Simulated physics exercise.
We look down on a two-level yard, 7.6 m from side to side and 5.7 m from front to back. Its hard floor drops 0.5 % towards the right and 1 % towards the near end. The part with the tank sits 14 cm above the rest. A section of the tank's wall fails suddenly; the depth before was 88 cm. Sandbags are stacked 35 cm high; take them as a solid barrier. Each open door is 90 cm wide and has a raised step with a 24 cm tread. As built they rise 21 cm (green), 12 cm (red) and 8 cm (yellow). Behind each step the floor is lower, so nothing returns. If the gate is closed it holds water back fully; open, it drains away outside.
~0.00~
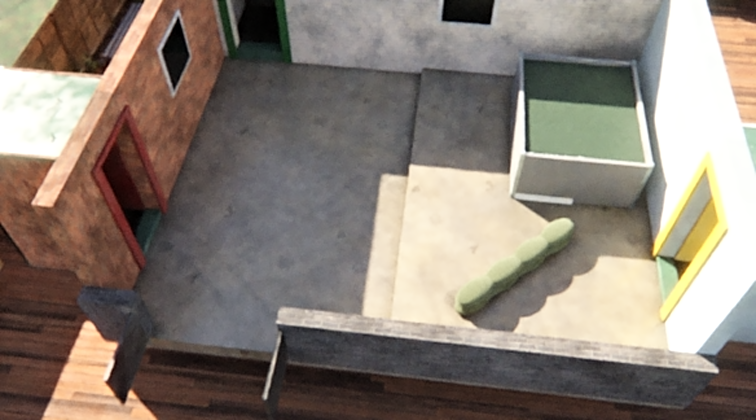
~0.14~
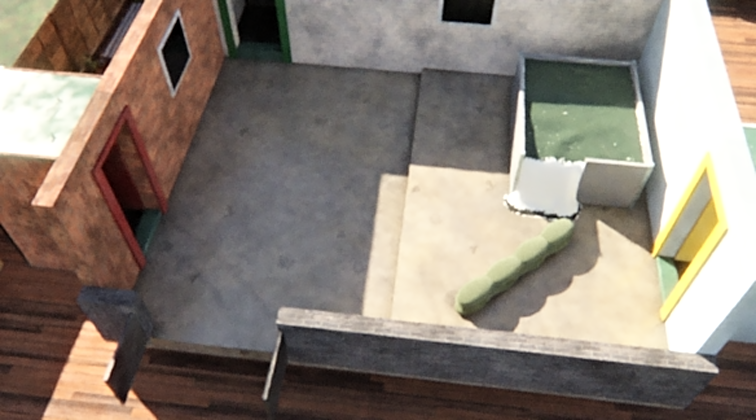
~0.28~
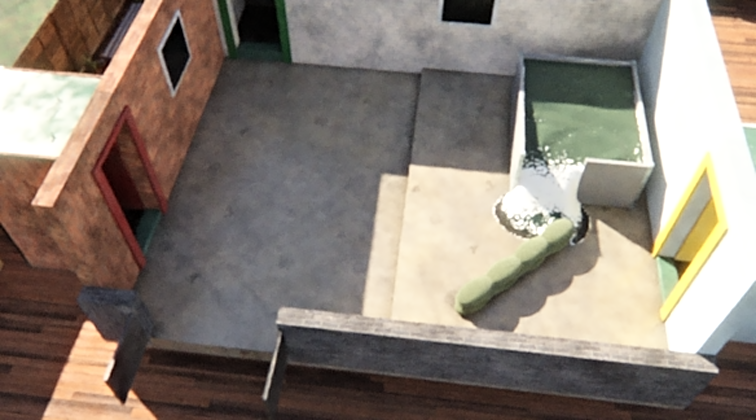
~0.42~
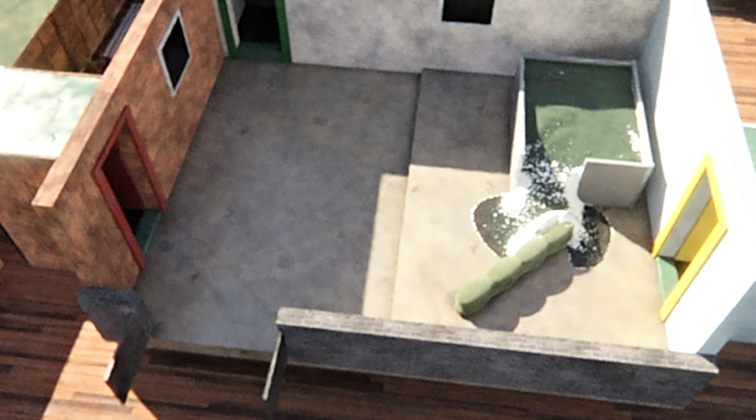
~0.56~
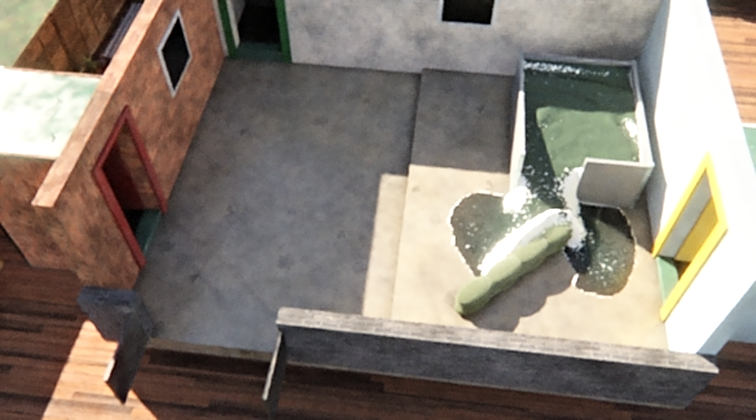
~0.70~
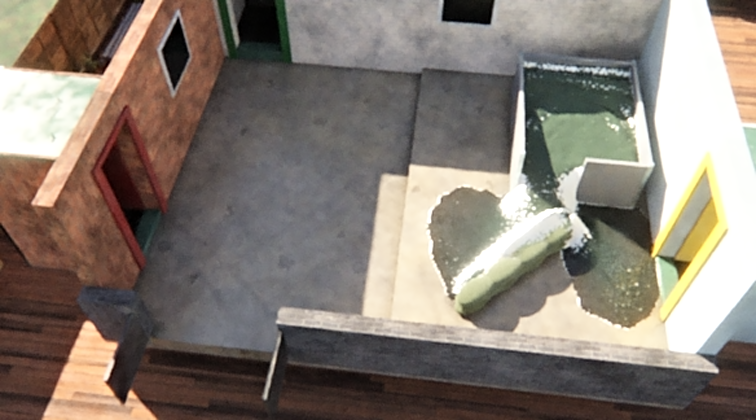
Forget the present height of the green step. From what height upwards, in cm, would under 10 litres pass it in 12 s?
About 9.5 cm.
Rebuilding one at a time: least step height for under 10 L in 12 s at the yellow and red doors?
Roughly 18 cm at yellow and 21 cm at red.
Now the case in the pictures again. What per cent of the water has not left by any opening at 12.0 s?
Some 68 per cent remains.
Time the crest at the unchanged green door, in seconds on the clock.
At about 5.0 s.
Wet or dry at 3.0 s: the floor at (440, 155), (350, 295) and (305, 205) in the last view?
In turn: Dry, under water, wet.
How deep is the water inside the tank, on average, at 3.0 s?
Some 41 cm.
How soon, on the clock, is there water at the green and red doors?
Arrival: Green 4.5 s, red 2.6 s.
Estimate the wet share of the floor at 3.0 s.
About 50 per cent.
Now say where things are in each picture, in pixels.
The tank at (580, 109) is whole and still, 88 cm deep; the green door at (254, 16) is dry, in the first frame.
Water pours out at (547, 181) and has run 0.4 m, to (563, 219); about 12 cm deep outside, 88 cm at the back, in the second frame.
Water pours out at (546, 184) and has run 0.8 m, to (532, 237); about 16 cm deep outside, 88 cm at the back, in the third frame.
Water pours out at (546, 185) and has run 1.2 m, to (504, 257); about 11 cm deep outside, 88 cm at the back, in the fourth frame.
The gap is at (546, 185), the front 1.7 m out at (483, 279); the back of the tank holds 82 cm, in the fifth frame.
Water pours out at (546, 185) and has run 2.2 m, to (629, 321); about 4 cm deep outside, 75 cm at the back; the green door at (254, 16), 6.0 m from the gap, is still 5.0 m from the nearest water, in the sixth frame.
After 1.4 s water covers 25 % of the floor, deepest (57 cm) near (544, 232); it has not reached the green door.
After 3.0 s water covers 50 % of the floor, deepest (40 cm) near (126, 307); it has not reached the green door.
After 12.0 s water covers 85 % of the floor, deepest (13 cm) near (323, 341); 5 cm at the green door, 0 litres in over its 21 cm step.
At the green door as built, the water arrived by 4.8 s and peaked near 12 cm at 5.2 s.
Run again over the same 12 s with other heights there, 29 litres in over 8 cm, 1 litre over 11.5 cm. The limit of 10 litres is kept from about 9.5 cm up.
